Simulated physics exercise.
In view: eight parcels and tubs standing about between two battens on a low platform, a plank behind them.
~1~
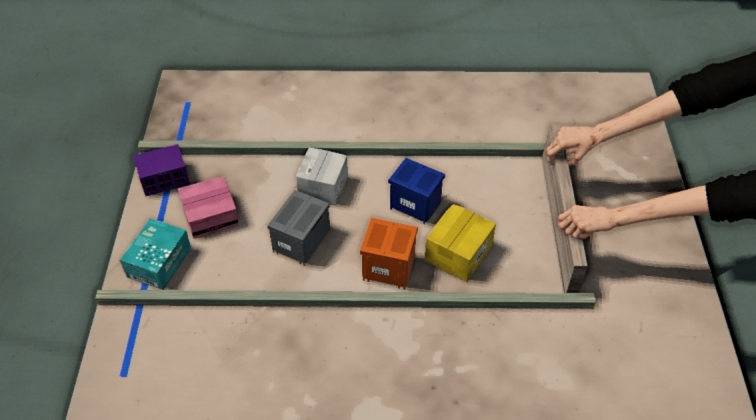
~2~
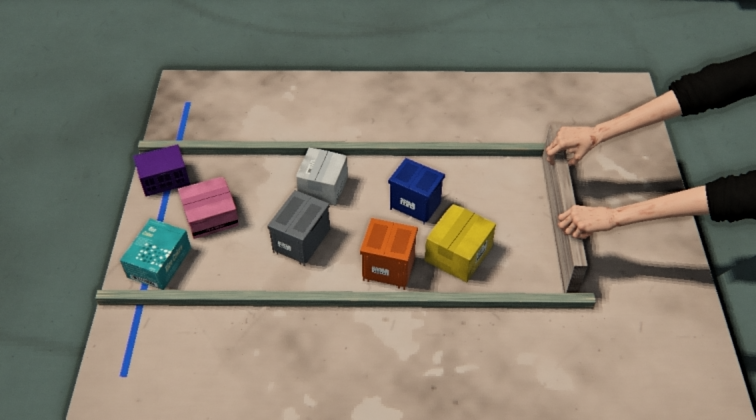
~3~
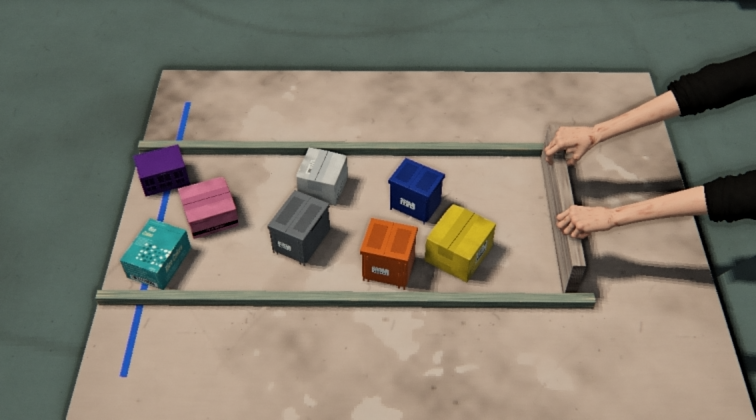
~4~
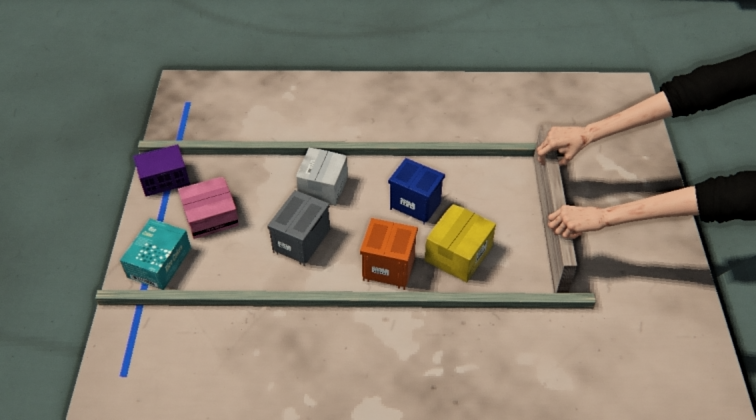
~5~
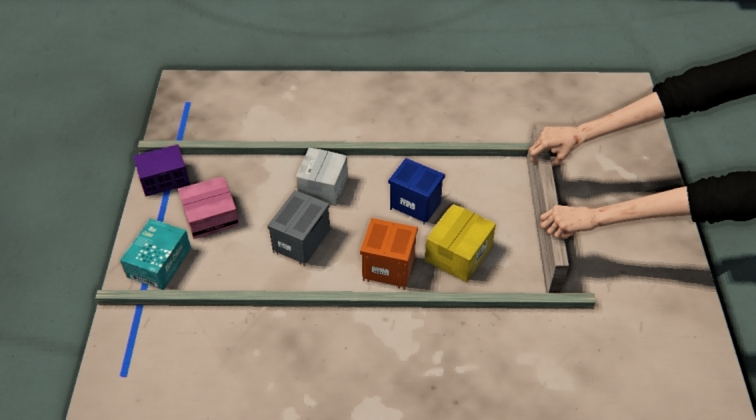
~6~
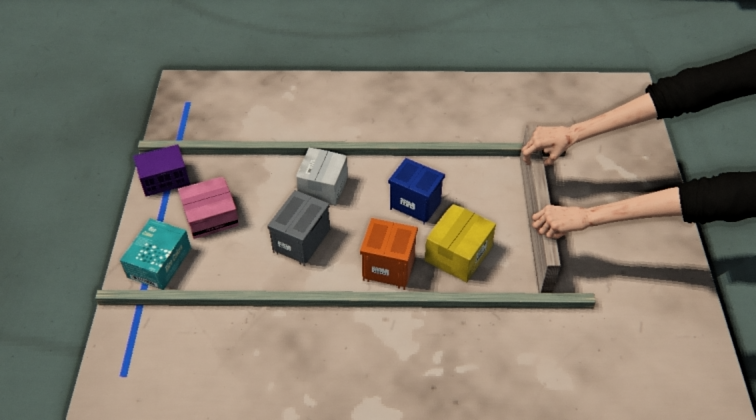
To begin with, two hands hold a plank upright at the right end of two green battens, with eight colourful boxes and tubs standing still between them. The hands then slide the plank a short way left, nearer the yellow box, while none of the boxes moves.
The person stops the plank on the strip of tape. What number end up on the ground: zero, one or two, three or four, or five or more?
As it turns out, the number that fall off is five or more.
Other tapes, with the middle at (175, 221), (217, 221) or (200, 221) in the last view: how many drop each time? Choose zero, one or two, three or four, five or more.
The falls would be five or over; one to two; 1 or 2.
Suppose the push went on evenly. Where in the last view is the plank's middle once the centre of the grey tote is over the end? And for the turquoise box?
Its middle is around (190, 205) and around (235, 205).
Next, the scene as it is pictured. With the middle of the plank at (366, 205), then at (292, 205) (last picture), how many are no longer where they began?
At the one place 5, at the other 6.
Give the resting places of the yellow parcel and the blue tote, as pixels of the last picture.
The yellow parcel at (121, 254), the blue tote at (135, 200).
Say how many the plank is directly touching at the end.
3 of them.
Early on, none off yet; purple crate at rest near (162, 170); turquoise box at rest near (156, 254); pink box at rest near (209, 207).
Finally, the number that fall off is five or more; lost, orange tote, grey tote, pink box, turquoise box and purple crate.
